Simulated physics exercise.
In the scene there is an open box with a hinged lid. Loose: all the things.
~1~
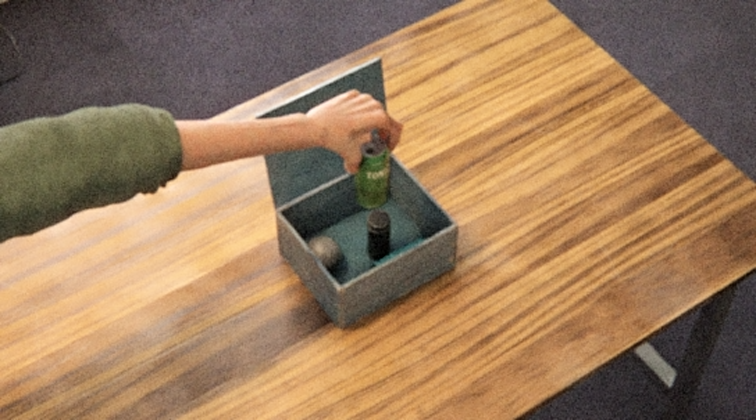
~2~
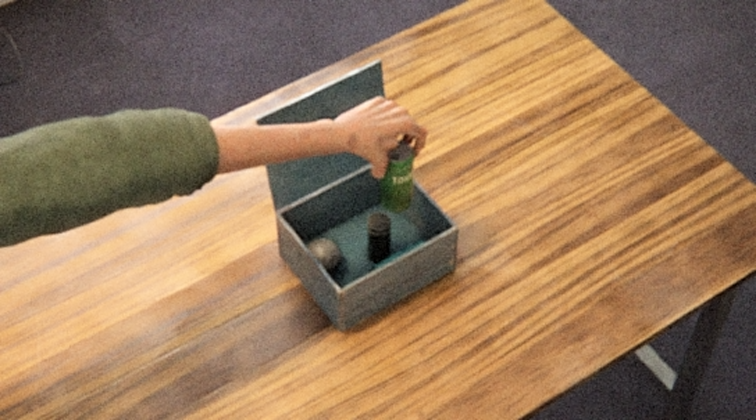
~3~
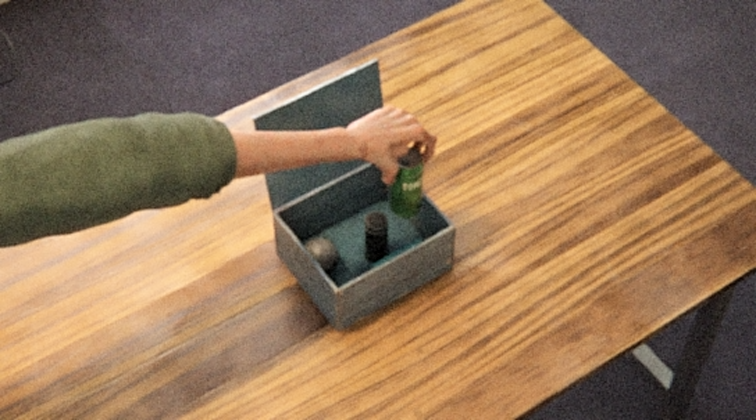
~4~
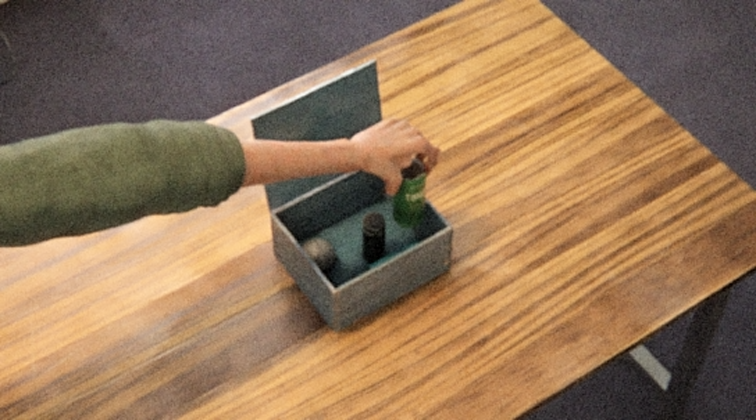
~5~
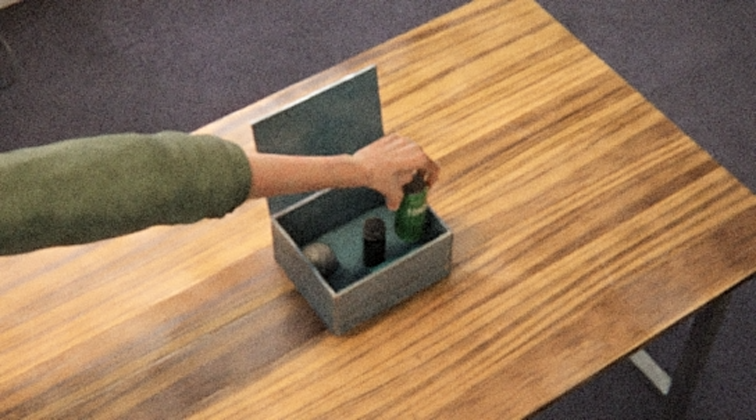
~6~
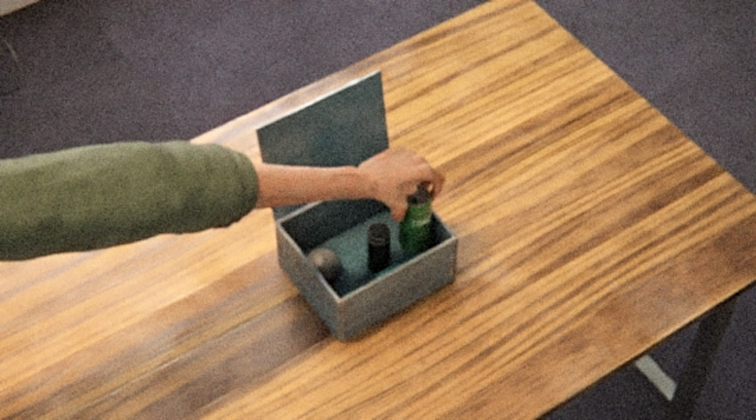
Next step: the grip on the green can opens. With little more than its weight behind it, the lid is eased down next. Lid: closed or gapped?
Closed.
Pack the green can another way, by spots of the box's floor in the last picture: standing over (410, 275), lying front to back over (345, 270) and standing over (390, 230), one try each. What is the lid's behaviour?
In order, the lid fits down, then fits down, then gets blocked.
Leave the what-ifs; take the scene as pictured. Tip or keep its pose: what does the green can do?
At the finish the green can goes crooked.
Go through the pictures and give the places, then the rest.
The first picture shows coming down; green can (372, 173).
The second picture shows coming down; green can (397, 178); black shaker (379, 238).
The third picture shows coming down; green can (406, 184).
The fourth picture shows coming down; green can (409, 195).
The fifth picture shows coming down; green can (411, 209); black shaker (374, 243).
The sixth picture shows put in, still held; green can (415, 220).
Then, 1.20 s on from there, lid starting down; green can on its side near (393, 232).
Then, 1.80 s on from there, lid 41° above the rim; green can on its side near (393, 232).
In the end, lid shut; toppled in the box, green can; the other 3 unmoved. At the end, from the last picture's camera, green can near (393, 232).
